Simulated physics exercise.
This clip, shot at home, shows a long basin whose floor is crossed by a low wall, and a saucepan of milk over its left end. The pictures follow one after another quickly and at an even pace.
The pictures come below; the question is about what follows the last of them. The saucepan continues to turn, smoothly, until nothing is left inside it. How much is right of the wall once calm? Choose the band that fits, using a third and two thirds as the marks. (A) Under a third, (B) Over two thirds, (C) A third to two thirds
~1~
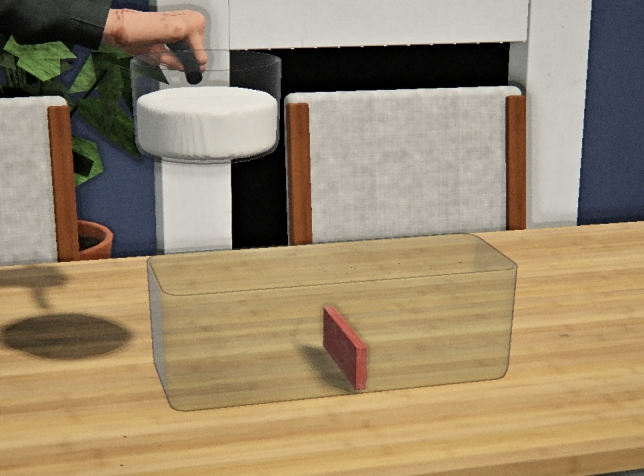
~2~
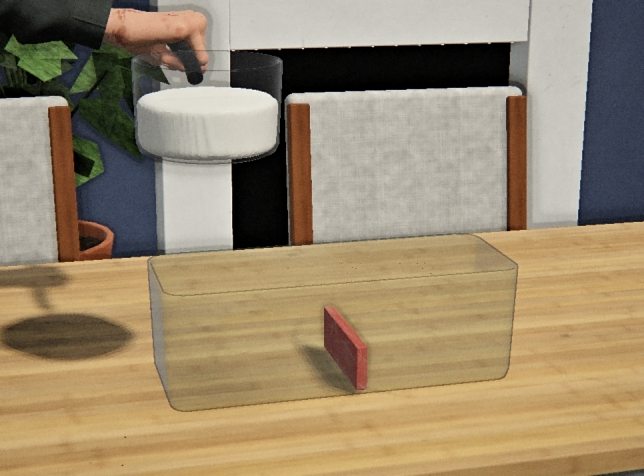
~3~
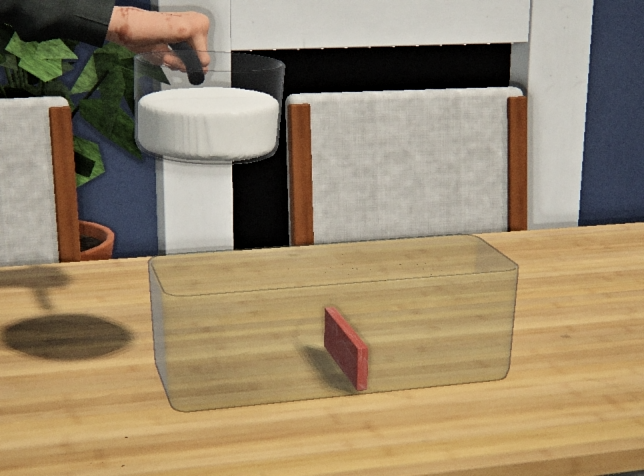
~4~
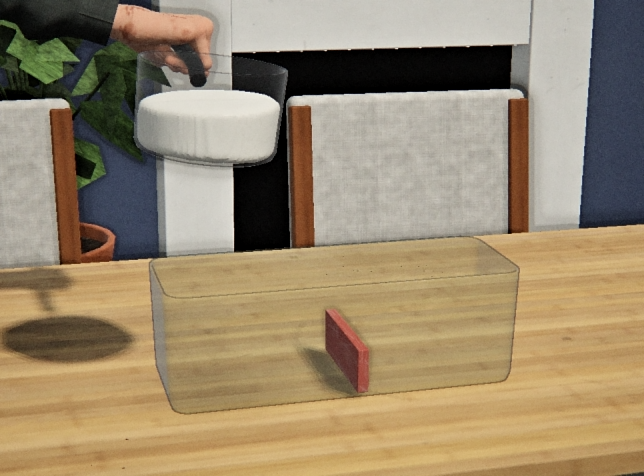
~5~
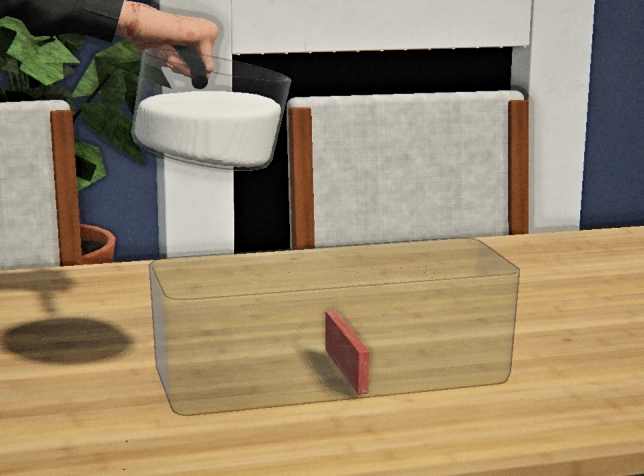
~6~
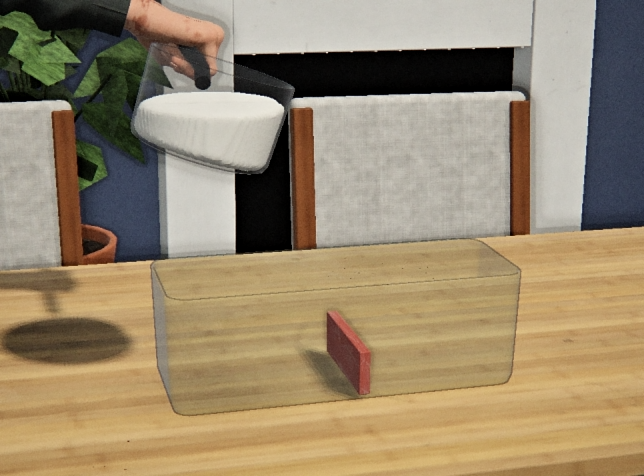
Answer: C.
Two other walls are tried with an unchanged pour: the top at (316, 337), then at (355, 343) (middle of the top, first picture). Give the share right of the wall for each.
Roughly 85 per cent first and roughly 40 per cent second.
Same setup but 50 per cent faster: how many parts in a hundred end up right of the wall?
About 45 %.
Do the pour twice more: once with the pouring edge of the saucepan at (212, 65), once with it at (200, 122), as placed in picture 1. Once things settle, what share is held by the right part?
Near 5 % and 0 %.
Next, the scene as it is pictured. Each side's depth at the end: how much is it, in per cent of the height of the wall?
Left side roughly 30, right side roughly 40.
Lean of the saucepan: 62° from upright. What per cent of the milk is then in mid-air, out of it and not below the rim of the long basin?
20 %.
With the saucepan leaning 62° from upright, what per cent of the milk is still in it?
Roughly 75 percent.
A moment on, the tilt is 62° and 77 per cent is still to pour, 3 is left of the wall and 0 right of it.
Next, the tilt is 88° and 26 per cent is still to pour, 12 is left of the wall and 43 right of it.
Then the tilt is 94° and 6 per cent is still to pour, 38 is left of the wall and 52 right of it.
Later the tilt is 94° and 1 per cent is still to pour, 45 is left of the wall and 52 right of it.
In the end 46 per cent lies left of the wall, 52 right of it and 1 outside.
